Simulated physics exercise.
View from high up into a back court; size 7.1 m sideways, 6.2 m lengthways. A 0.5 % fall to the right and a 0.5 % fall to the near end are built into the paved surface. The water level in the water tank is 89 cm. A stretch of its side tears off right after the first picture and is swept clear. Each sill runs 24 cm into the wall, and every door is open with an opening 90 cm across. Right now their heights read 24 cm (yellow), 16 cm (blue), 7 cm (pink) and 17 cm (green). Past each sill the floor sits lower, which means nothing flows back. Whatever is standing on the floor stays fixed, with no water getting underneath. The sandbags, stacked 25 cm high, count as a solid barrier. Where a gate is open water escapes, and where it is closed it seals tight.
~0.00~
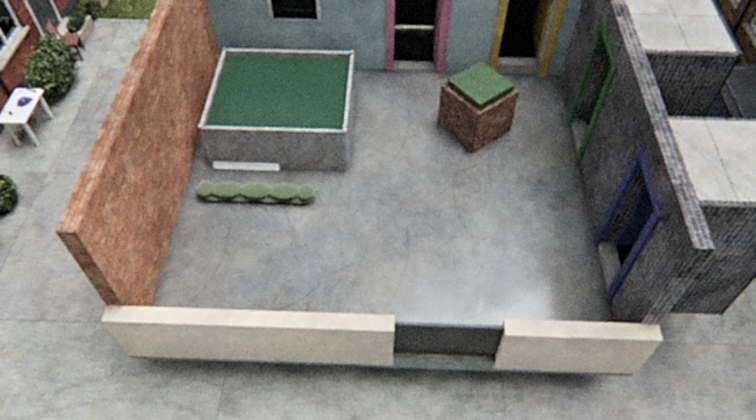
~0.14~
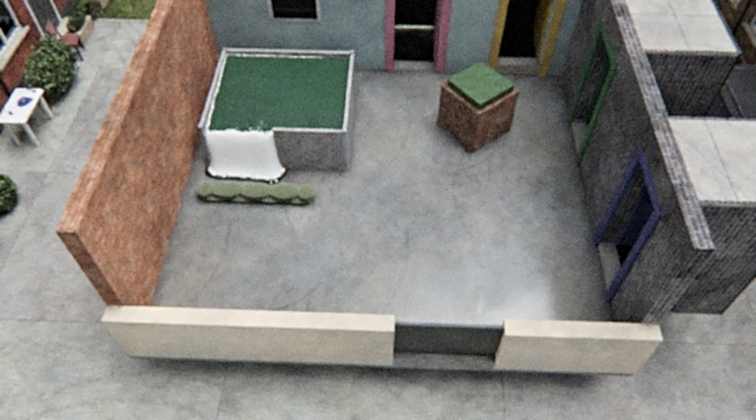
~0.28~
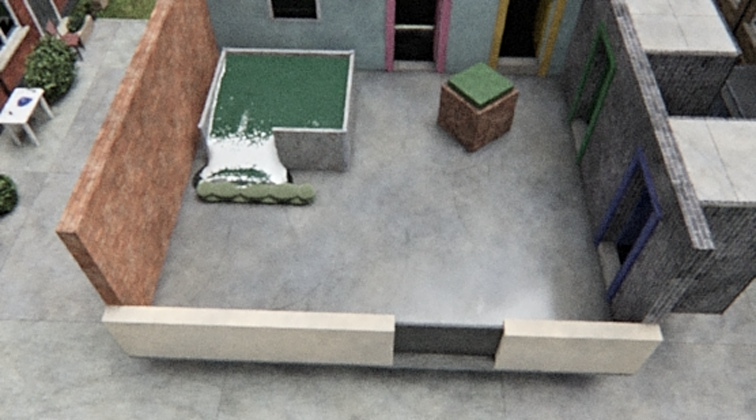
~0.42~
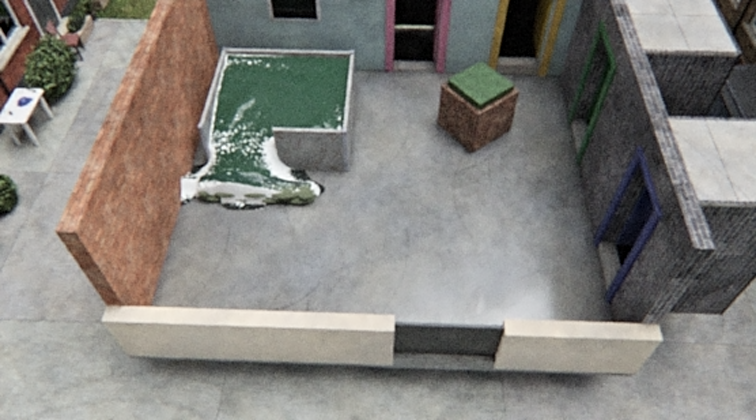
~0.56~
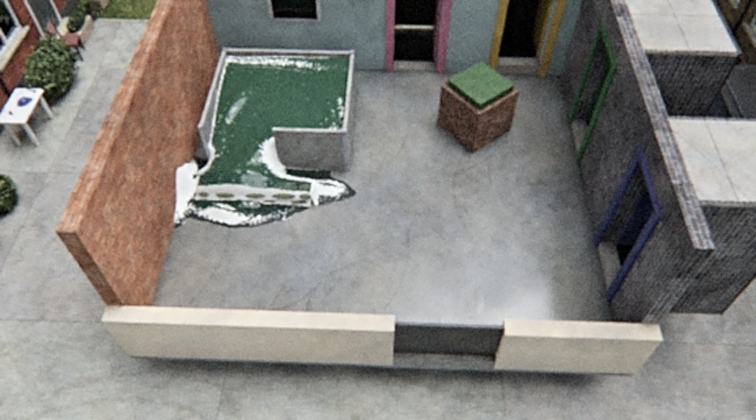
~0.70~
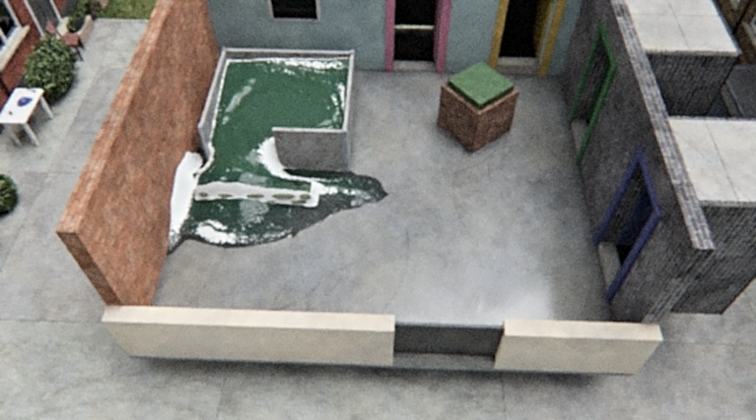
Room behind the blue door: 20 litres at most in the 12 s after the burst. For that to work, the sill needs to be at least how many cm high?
At least about 22 cm high.
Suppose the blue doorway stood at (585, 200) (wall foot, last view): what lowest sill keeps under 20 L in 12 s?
It needs roughly 16 cm.
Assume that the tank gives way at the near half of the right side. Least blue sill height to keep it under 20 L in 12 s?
Close to 26 cm at the least.
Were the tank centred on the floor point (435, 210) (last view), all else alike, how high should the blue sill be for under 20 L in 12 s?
22 cm, give or take.
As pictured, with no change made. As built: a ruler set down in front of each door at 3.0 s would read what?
Depths in cm - yellow: 0, blue: 0, pink: 0, green: 4.
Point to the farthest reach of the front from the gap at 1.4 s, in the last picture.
Lab note: Front tip approx. at (482, 203).
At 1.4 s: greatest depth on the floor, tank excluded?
Max depth: Near 68 cm.
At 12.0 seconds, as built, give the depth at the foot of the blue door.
Some 15.0 centimetres.
After 1.4 s water covers 35 % of the floor, deepest (68 cm) near (238, 187); it has not reached the blue door.
After 3.0 s water covers 70 % of the floor, deepest (44 cm) near (248, 187); it has not reached the blue door.
After 12.0 s water covers 100 % of the floor, deepest (16 cm) near (568, 286); 15 cm at the blue door, 72 litres in over its 16 cm sill.
At the blue door as built, the water arrived by 3.3 s and peaked near 29 cm at 4.4 s.
With a sill of 20.5 cm, 29 litres would have come in within the 12 s; with 27.5 cm, 6 litres. So under 20 litres takes about 22 cm.
